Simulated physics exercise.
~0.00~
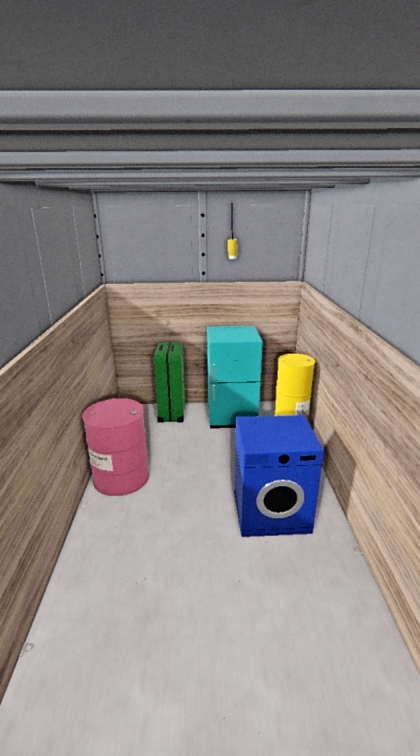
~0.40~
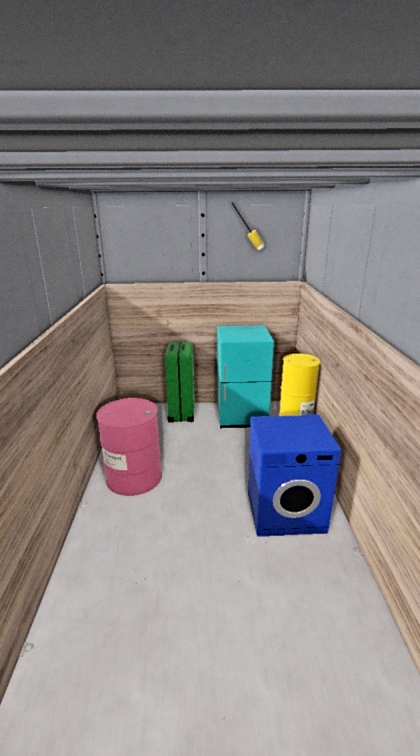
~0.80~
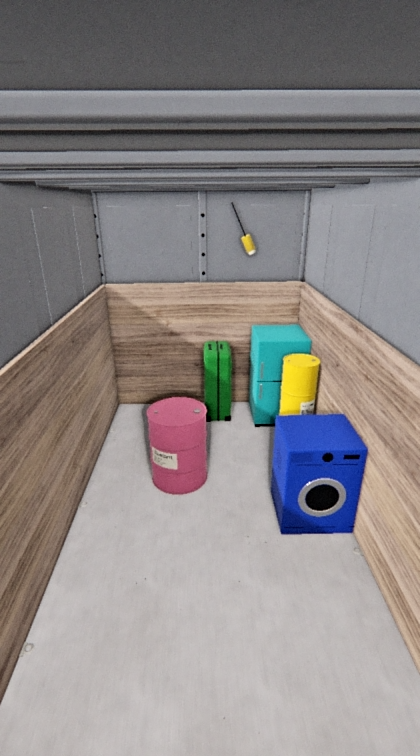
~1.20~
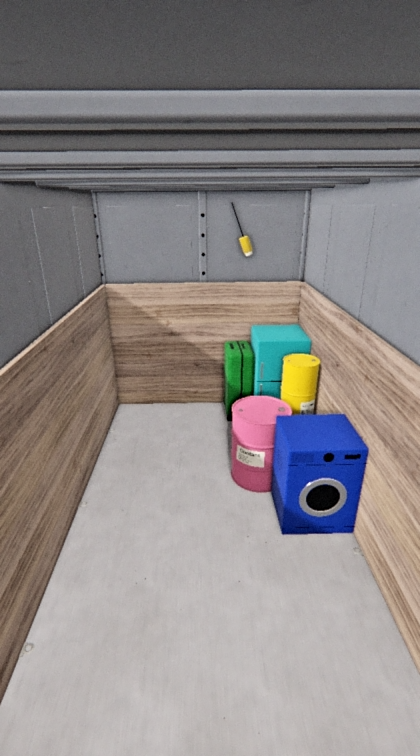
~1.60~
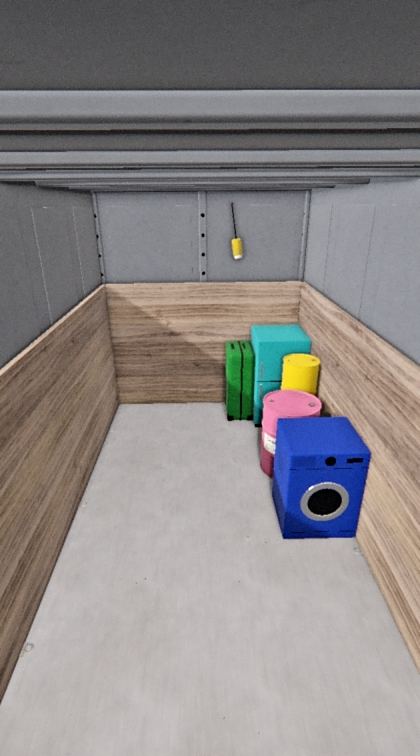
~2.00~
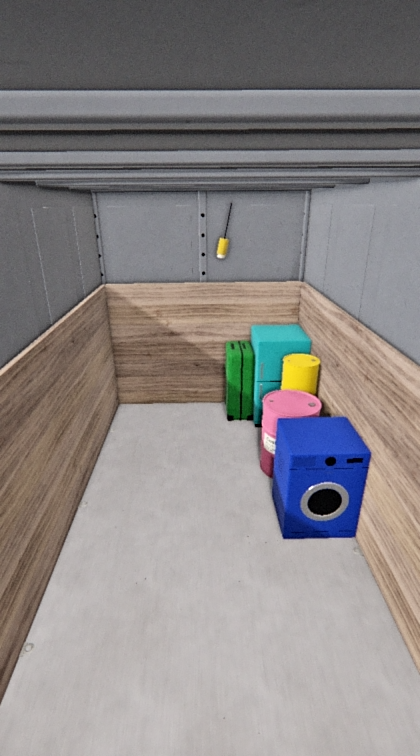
The load bay of a delivery van, with wood-lined walls, is seen from its rear looking forwards, a small yellow lamp hanging on a cord near the far wall. A pink drum stands at left, a green case and a turquoise fridge at the back, a yellow drum behind a blue washing machine at right. The lamp swings and everything shifts to the right. The washing machine and fridge stop near the right wall, while the case and pink drum slide farther. Finally the pink drum settles behind the washing machine, and all stay upright, clustered at right.
